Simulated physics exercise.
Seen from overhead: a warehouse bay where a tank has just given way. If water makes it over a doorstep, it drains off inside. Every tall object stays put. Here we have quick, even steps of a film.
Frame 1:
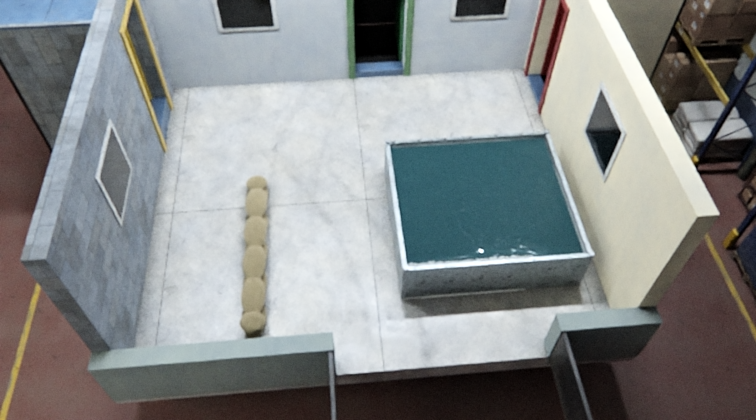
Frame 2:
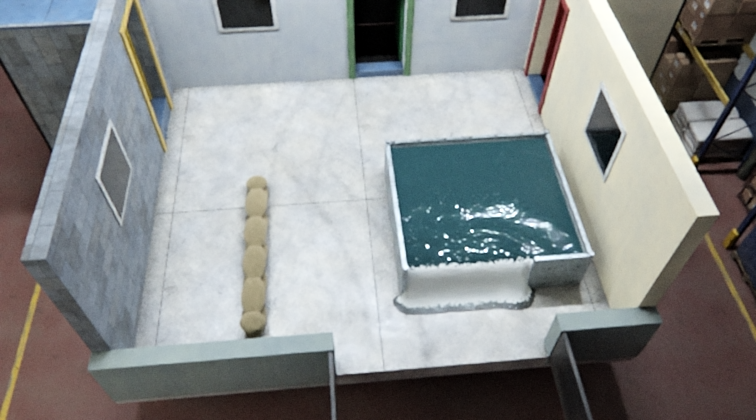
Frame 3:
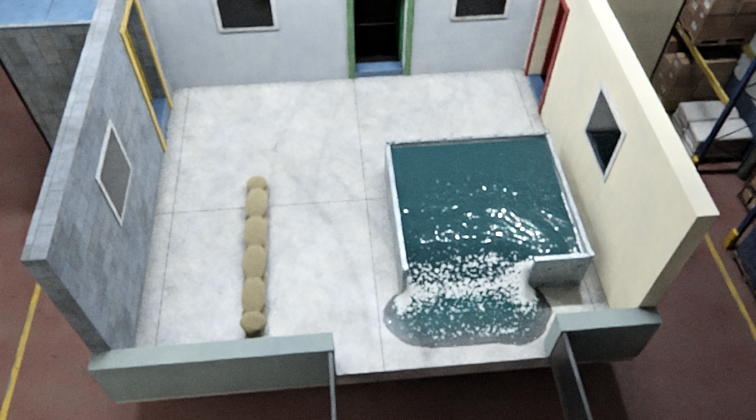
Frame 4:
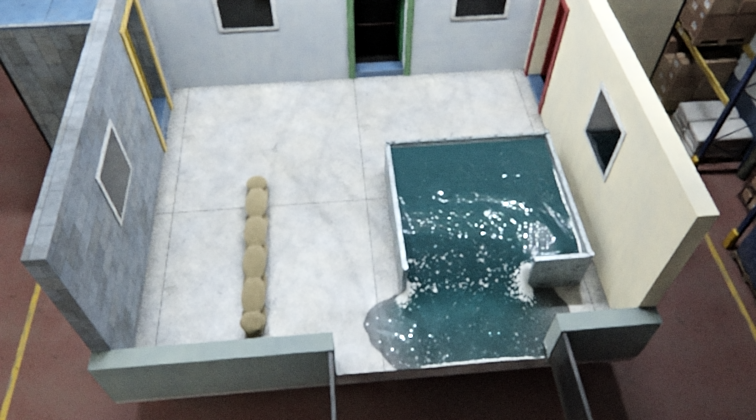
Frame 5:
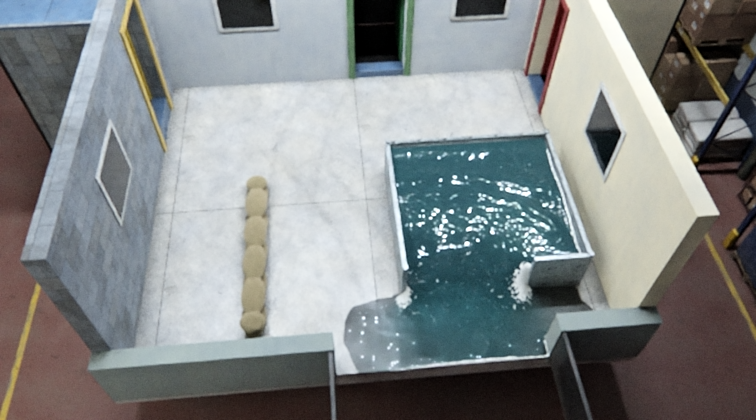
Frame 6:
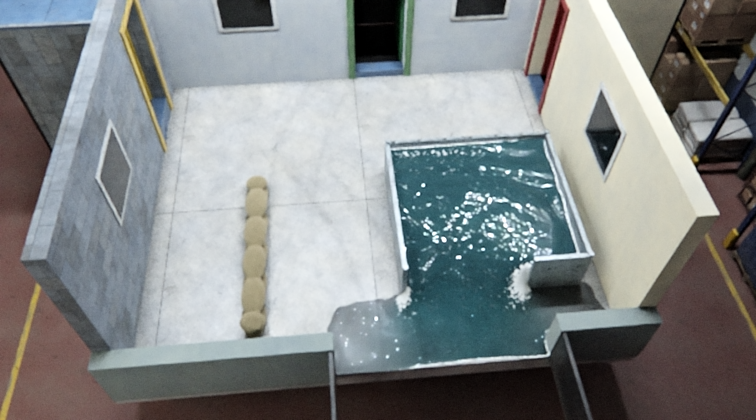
The clip opens on an overhead view of a walled bay with a still, dark-green tank of water and a row of tan sacks to its left. Part of the tank's near side gives way, and foaming water surges out, then spreads across the pale floor toward the front opening and leftward.
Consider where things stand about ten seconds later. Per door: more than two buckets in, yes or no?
Green door no, yellow door no, red door no.
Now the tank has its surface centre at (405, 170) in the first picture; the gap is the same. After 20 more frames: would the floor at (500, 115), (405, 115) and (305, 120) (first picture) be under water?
In turn: Clear, not flooded, free of water.
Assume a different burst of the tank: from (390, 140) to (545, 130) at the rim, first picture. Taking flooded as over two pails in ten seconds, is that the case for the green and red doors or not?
In short: The green door floods; the red door passes that mark.
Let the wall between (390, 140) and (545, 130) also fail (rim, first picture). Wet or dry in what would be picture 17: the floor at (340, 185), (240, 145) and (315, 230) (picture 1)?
Sequence of results: Missed by the flood, missed by the flood, missed by the flood.
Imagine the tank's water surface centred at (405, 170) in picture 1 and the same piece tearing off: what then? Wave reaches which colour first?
My pick is the yellow-painted one.
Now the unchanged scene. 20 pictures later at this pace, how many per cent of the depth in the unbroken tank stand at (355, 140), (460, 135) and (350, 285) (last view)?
Estimated readings in sequence: 0, 0, 0 percent.
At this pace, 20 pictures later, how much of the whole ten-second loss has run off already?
About 65 per cent.
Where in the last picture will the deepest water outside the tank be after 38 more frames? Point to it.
It will be deepest around (440, 301).
A moment on, water covers 10 % of the floor; the green door not reached, the yellow door not reached, the red door not reached.
Next, water covers 15 % of the floor; the green door not reached, the yellow door not reached, the red door not reached.
Then, water covers 20 % of the floor; the green door not reached, the yellow door not reached, the red door not reached.
Later, water covers 20 % of the floor; the green door not reached, the yellow door not reached, the red door wet at the sill, nothing in.
In the end, water covers 15 % of the floor; the green door not reached, the yellow door not reached, the red door wet at the sill, nothing in.
